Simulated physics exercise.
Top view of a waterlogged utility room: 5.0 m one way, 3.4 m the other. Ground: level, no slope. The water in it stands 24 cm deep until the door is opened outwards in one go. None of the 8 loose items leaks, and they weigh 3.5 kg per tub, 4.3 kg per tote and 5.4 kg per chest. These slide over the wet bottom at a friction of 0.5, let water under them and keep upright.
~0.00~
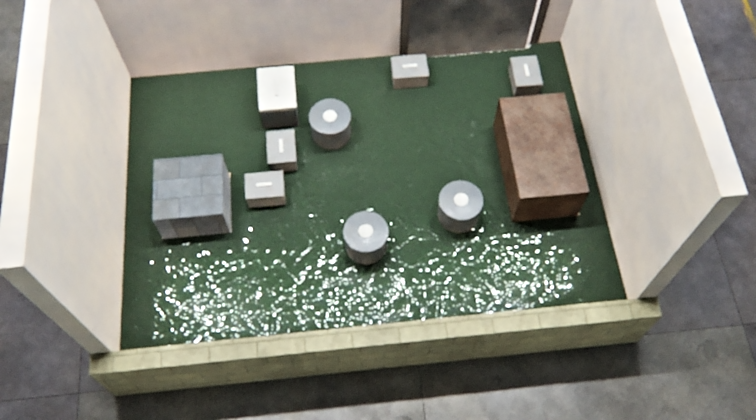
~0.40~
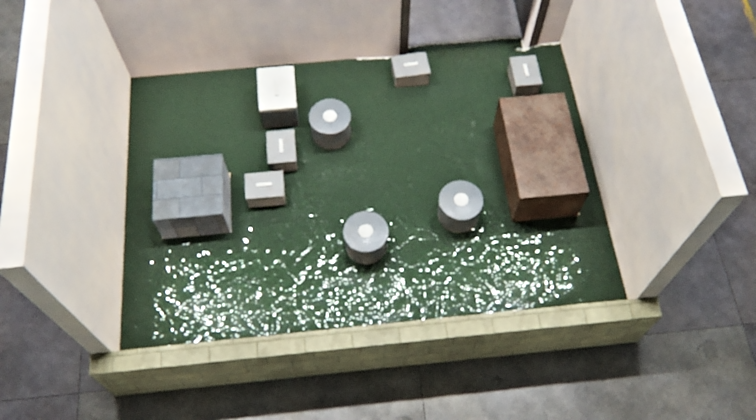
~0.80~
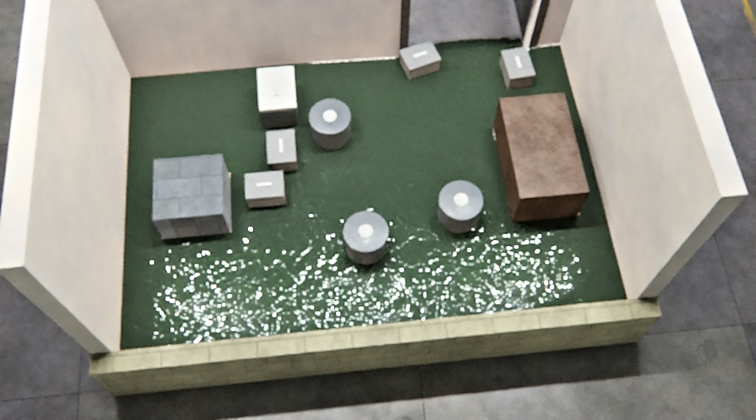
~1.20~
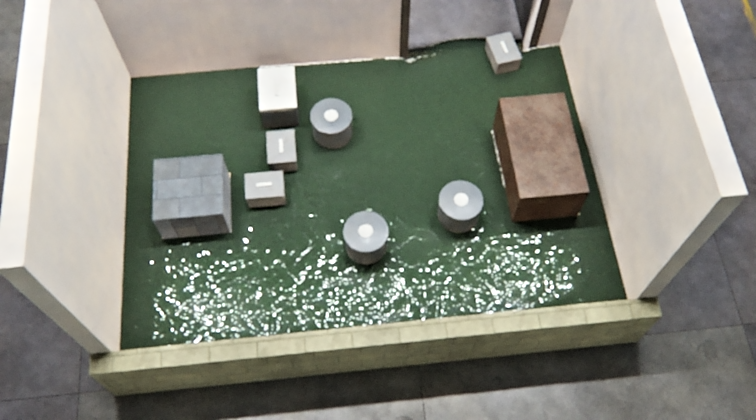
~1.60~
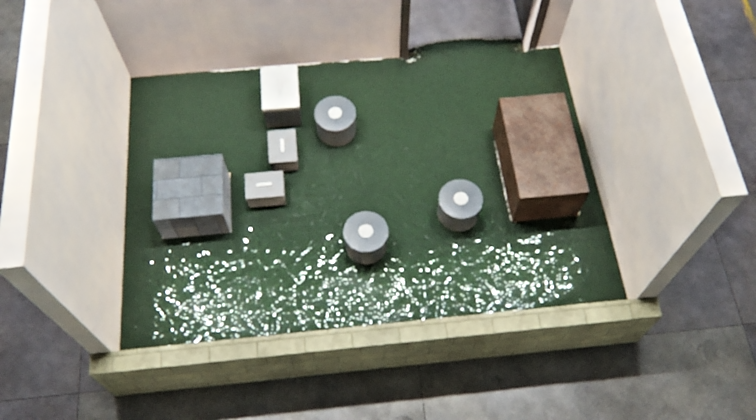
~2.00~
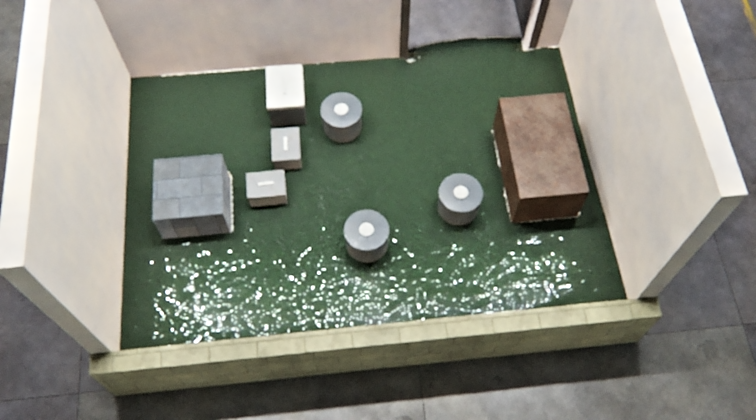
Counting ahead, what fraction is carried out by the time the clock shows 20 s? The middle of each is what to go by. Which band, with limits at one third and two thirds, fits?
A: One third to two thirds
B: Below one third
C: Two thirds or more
(C) Two thirds or more.
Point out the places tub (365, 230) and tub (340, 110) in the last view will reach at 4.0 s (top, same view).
Around (385, 205) and (396, 79).
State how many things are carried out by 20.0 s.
Count: 8.
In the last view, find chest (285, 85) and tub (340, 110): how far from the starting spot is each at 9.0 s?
Gone out; washed out.
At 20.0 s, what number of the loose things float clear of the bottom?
At that moment it comes to 0.
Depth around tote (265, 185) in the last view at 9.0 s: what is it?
Roughly 15 cm.
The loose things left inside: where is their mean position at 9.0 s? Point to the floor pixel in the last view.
The average lands around (394, 137).
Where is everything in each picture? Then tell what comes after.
A tub at (330, 116) floats; a tub at (461, 200), afloat; 24 cm deep round most things; 0 of 8 have shifted, in the first frame.
A tub at (330, 116), afloat; a tub at (461, 200) floats; 24 cm deep round most things; 0 of 8 have shifted, in the second frame.
A tub at (330, 116), afloat; a tub at (461, 200) floats; 24 cm deep round most things; 2 of 8 have shifted, in the third frame.
A tub at (331, 116) floats; a tub at (461, 200) floats; about 3580 L in view; 2 of 8 have shifted, in the fourth frame.
A tub at (335, 113), afloat, 8 cm from its start; a tub at (461, 199) floats; about 3520 L in view; 3 of 8 have shifted, in the fifth frame.
A tub at (341, 110) floats, 16 cm from its start; a tub at (461, 193) floats, 10 cm from its start; about 3450 L in view; 6 of 8 have shifted, in the sixth frame.
After 4.0 s 2 of 8 are out; 6 afloat.
After 9.0 s 5 of 8 are out; 3 afloat.
After 16.0 s 7 of 8 are out; 1 afloat.
After 20.0 s 8 of 8 are out; 0 afloat.
